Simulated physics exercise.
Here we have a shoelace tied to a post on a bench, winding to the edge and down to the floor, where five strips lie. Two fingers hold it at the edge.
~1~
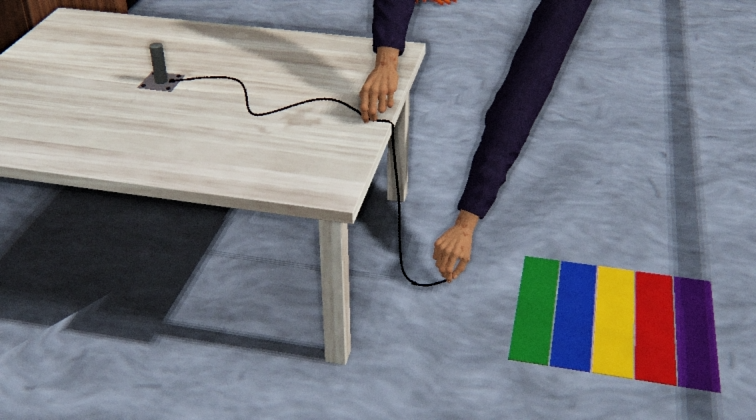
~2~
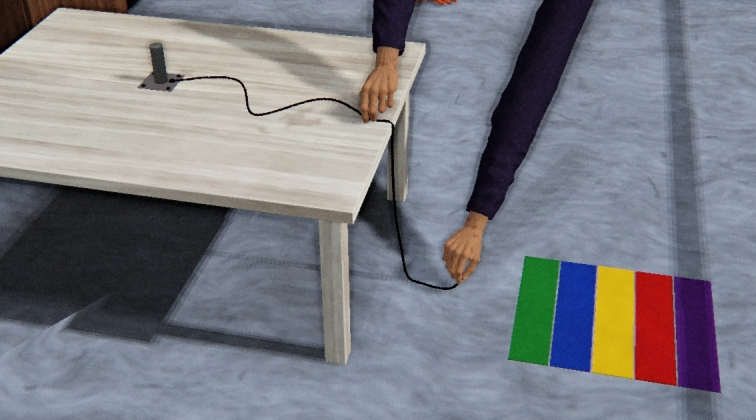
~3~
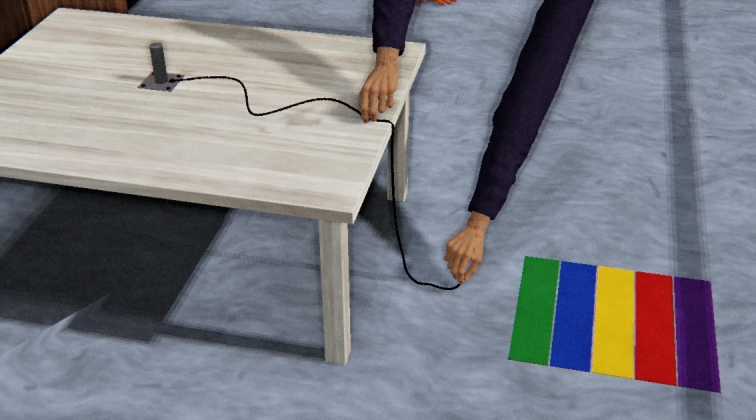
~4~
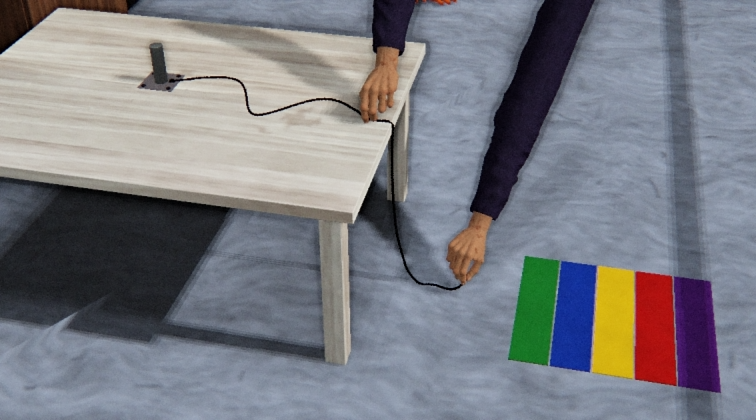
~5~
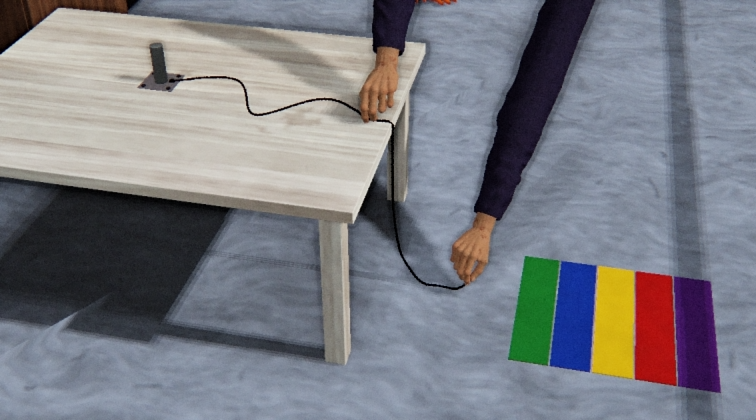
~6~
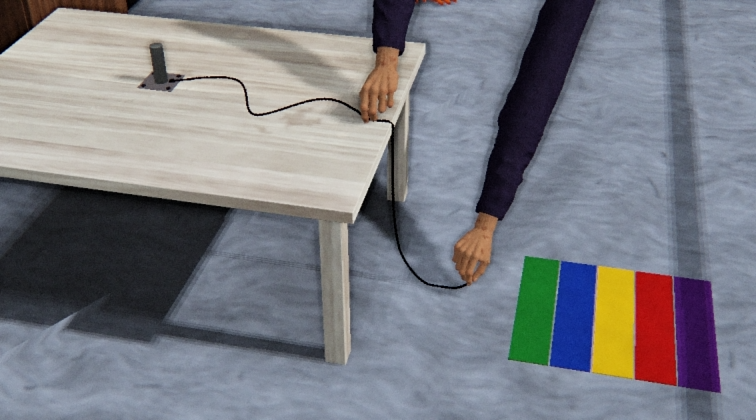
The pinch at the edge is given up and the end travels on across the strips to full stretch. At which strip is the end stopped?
Over red.
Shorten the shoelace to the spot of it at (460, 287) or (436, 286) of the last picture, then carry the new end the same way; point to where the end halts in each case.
In that order: (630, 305) and (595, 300).
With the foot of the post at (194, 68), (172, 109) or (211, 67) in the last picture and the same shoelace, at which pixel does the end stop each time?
The places are (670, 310), (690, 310) and (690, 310).
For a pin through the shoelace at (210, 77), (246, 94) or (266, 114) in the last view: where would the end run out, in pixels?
The places are (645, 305), (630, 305) and (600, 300).
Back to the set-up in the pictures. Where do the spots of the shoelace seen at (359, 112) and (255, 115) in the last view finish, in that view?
The first at (416, 138), the second at (305, 104).
A little later, end near (590, 298); over blue.
Next, end near (629, 303); over yellow.
When it is tight, end near (652, 307); over red. The end stops over the red strip.
